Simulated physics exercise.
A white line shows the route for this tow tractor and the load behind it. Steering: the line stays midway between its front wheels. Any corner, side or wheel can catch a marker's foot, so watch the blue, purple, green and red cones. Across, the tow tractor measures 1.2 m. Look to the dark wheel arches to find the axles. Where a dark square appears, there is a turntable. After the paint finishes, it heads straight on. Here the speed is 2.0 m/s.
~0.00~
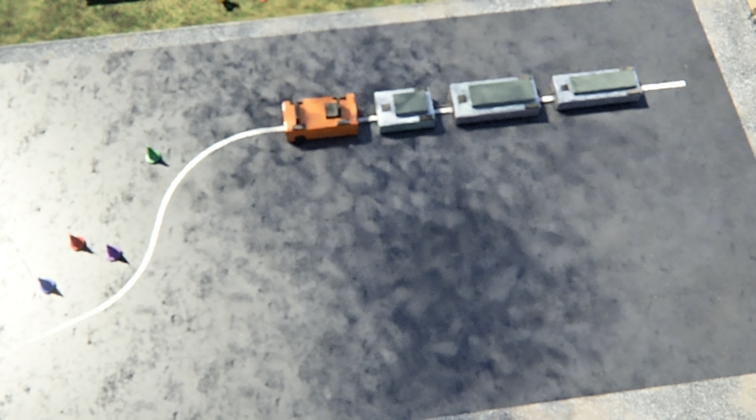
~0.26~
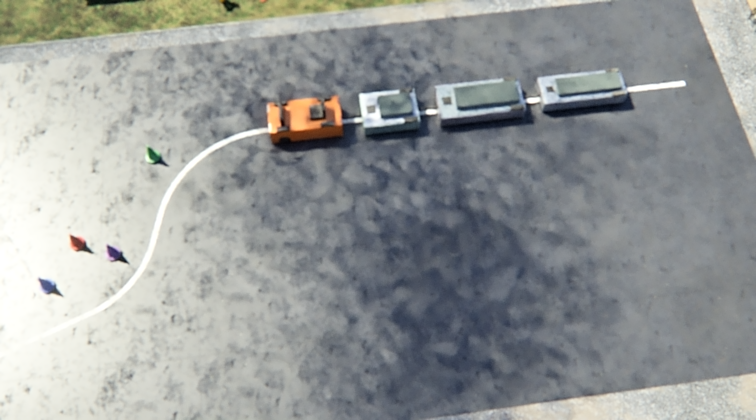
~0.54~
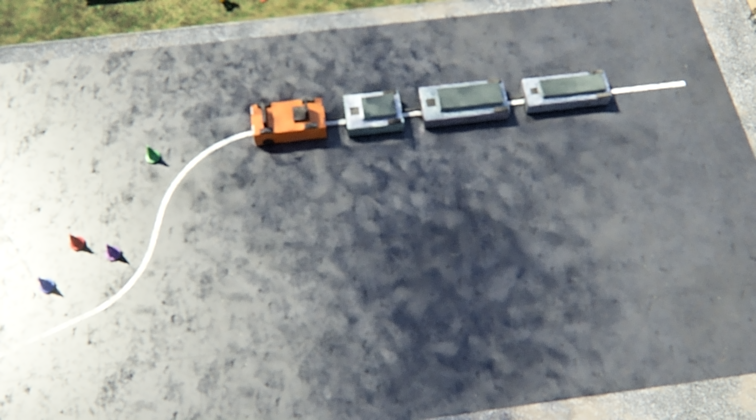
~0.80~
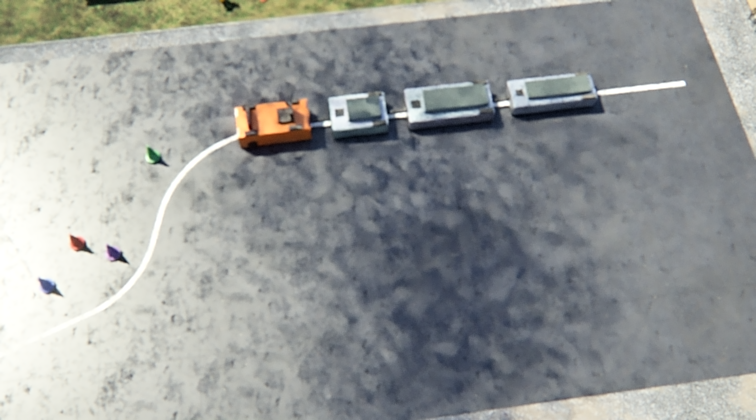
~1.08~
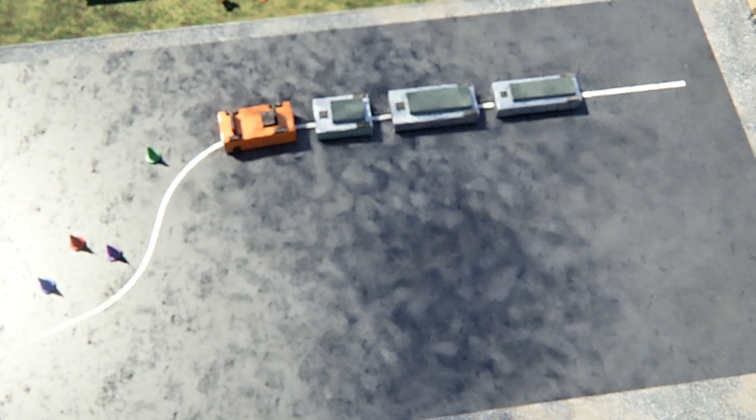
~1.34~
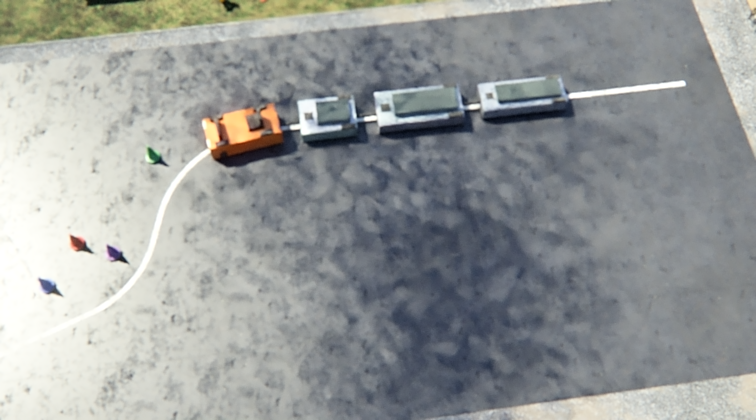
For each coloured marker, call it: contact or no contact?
Blue: No contact; purple: Contact; green: No contact; red: No contact.
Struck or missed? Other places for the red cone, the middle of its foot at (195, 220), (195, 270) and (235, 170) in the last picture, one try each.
In the first spot it is contacted, in the second left alone, and in the third contacted.
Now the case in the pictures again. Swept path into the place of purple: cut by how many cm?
The figure for purple is 30.
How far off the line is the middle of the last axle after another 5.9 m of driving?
Last axle offset from line: Approx. 5 cm.
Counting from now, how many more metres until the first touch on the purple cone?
The touch comes after about 8.0 m of further driving.
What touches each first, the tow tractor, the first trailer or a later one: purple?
Purple gets touched first by the foremost trailer.
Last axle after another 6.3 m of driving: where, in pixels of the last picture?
The axle sits near (394, 107).
After 2.2 s, the last axle is at (509, 94) of the last picture, on the line; green has been passed with 25 cm to spare.
After 5.5 s, the last axle is at (345, 115) of the last picture, 15 cm off the line; the first trailer has hit purple.
After 8.7 s, the last axle is at (191, 200) of the last picture, 100 cm off the line; red has been passed with 80 cm to spare.
After 9.5 s, the last axle is at (151, 233) of the last picture, 10 cm off the line; blue has been passed with 10 cm to spare.
After 13.1 s, the last axle is out of the picture, 20 cm off the line; 1 of 4 struck in all.
